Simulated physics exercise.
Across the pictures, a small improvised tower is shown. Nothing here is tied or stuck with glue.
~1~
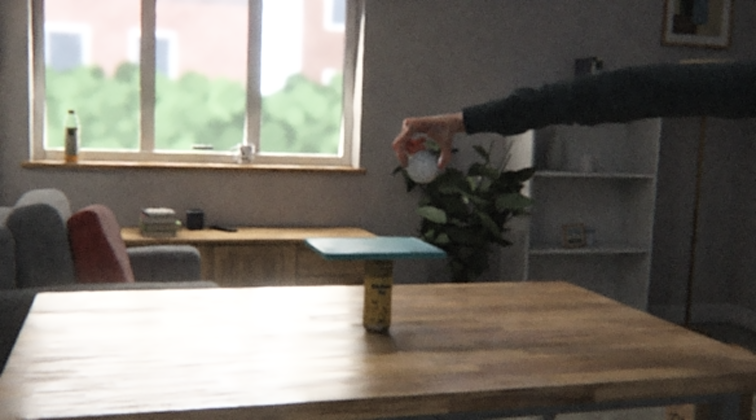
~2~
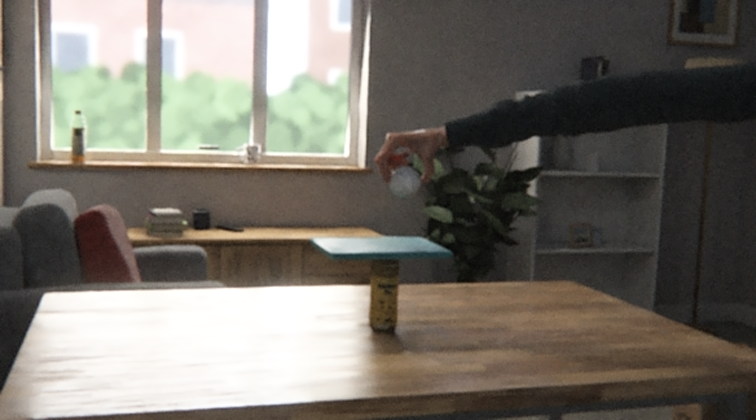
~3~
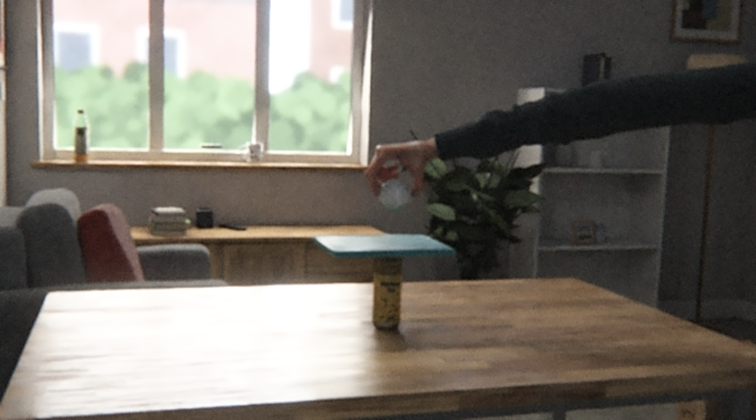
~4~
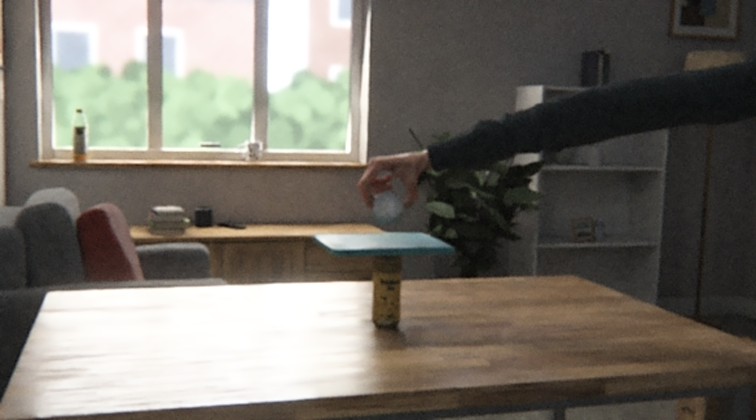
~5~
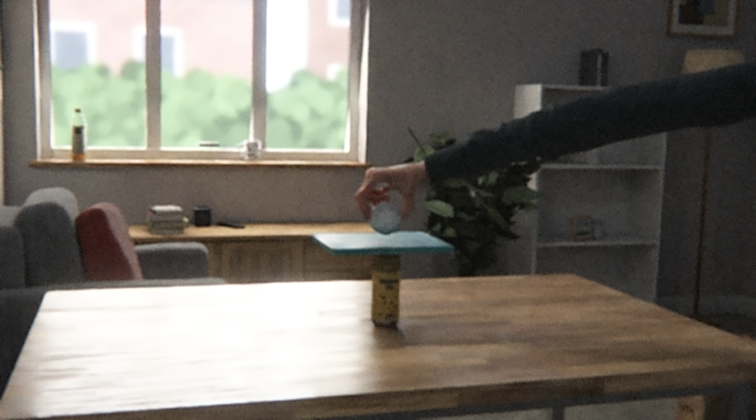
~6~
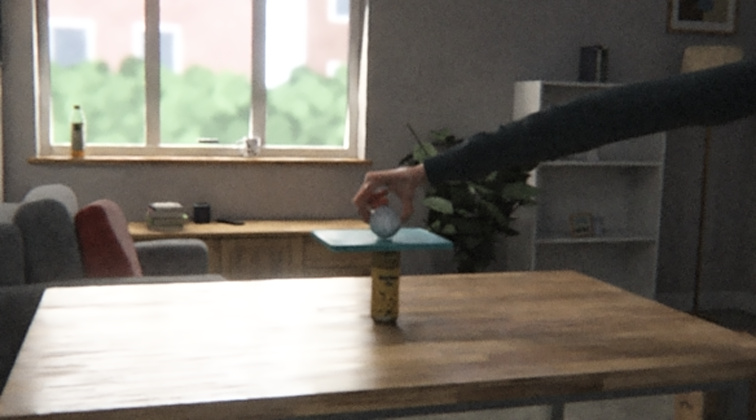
The clip opens with a hand holding a pale, round object above a flat turquoise lid, which sits on a yellow can on a wooden table. The arm, reaching in from the right, moves slightly left and lowers the object until it touches the lid, with the fingers still holding it.
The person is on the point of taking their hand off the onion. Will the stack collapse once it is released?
No, it stays standing.
Then, 0.30 s later than the last frame, all is still.
Then, 0.70 s later than the last frame, white onion resting near (385, 222).
When it is over, all 3 as before. End places, in pixels of the last picture, white onion near (384, 222). The stack holds.
